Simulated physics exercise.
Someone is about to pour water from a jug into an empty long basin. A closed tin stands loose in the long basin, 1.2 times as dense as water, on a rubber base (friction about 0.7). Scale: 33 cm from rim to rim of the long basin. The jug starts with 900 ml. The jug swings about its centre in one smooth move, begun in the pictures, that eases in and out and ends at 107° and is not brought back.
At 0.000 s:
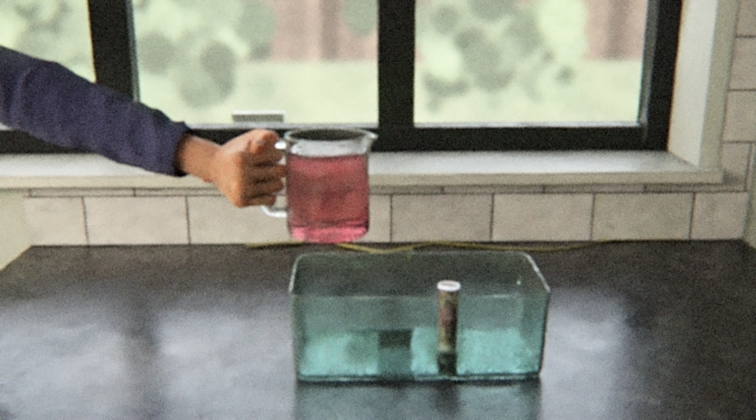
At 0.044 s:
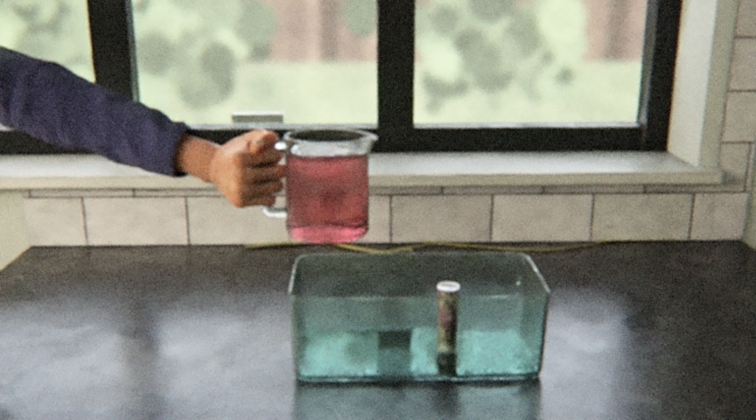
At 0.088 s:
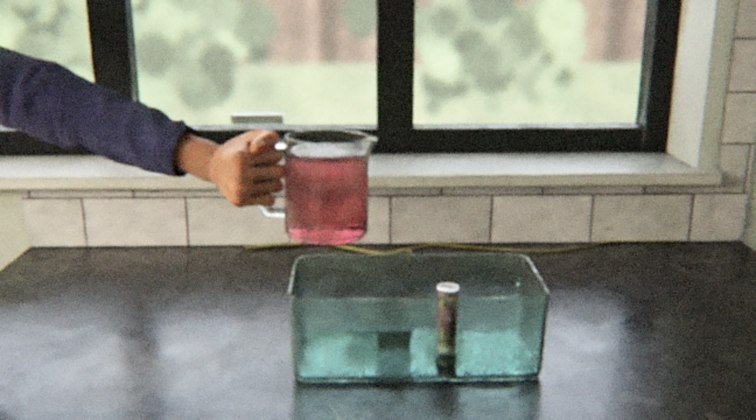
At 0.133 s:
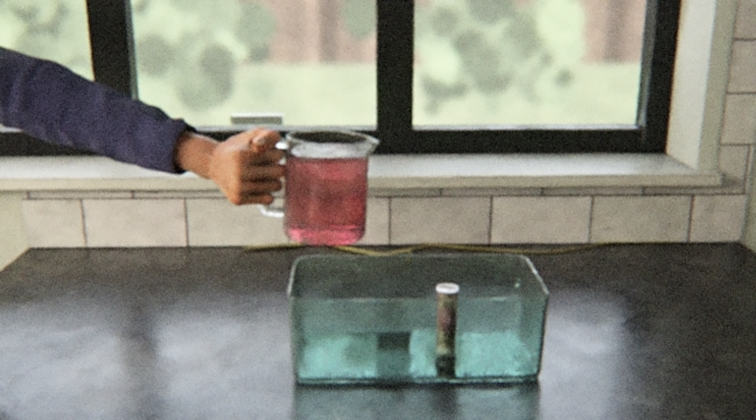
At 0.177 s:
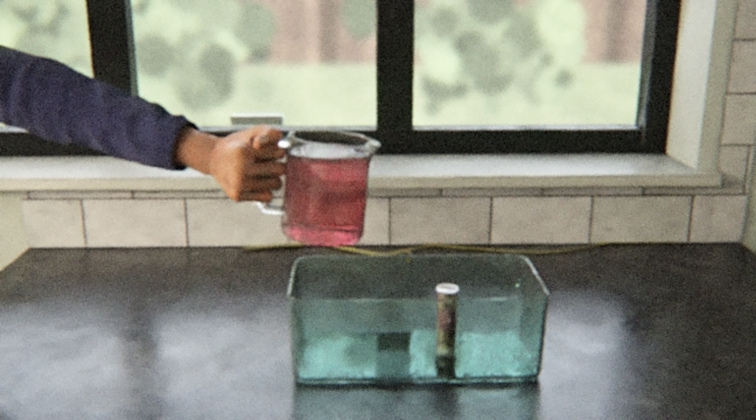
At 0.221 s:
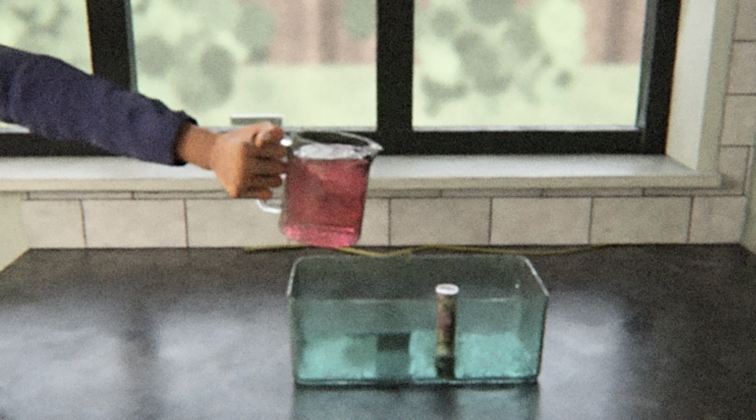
A hand holds a jug of pink liquid above a glass basin and tilts it slightly right.
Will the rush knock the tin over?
The tin falls.
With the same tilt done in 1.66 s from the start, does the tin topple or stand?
The tin topples.
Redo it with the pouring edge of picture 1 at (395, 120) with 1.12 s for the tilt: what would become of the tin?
Then it topples.
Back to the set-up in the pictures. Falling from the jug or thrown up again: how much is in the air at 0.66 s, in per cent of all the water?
Near 12 in a hundred.
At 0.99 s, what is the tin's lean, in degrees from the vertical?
About 5°.
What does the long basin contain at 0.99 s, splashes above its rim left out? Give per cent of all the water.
About 46 per cent.
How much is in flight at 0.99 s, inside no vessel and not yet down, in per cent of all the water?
Some 18 per cent.
Then, 0.66 s in, the tilt is 63° and 86 per cent is still to pour; the tin stands where it began.
Then, 0.99 s in, the tilt is 99° and 35 per cent is still to pour; the tin leans 6°.
Then, 1.32 s in, the tilt is 107° and 4 per cent is still to pour; the tin lies on its side.
Then, 1.69 s in, the tilt is 107° and 0 per cent is still to pour; the tin lies on its side.
Finally, the tin lies on its side.
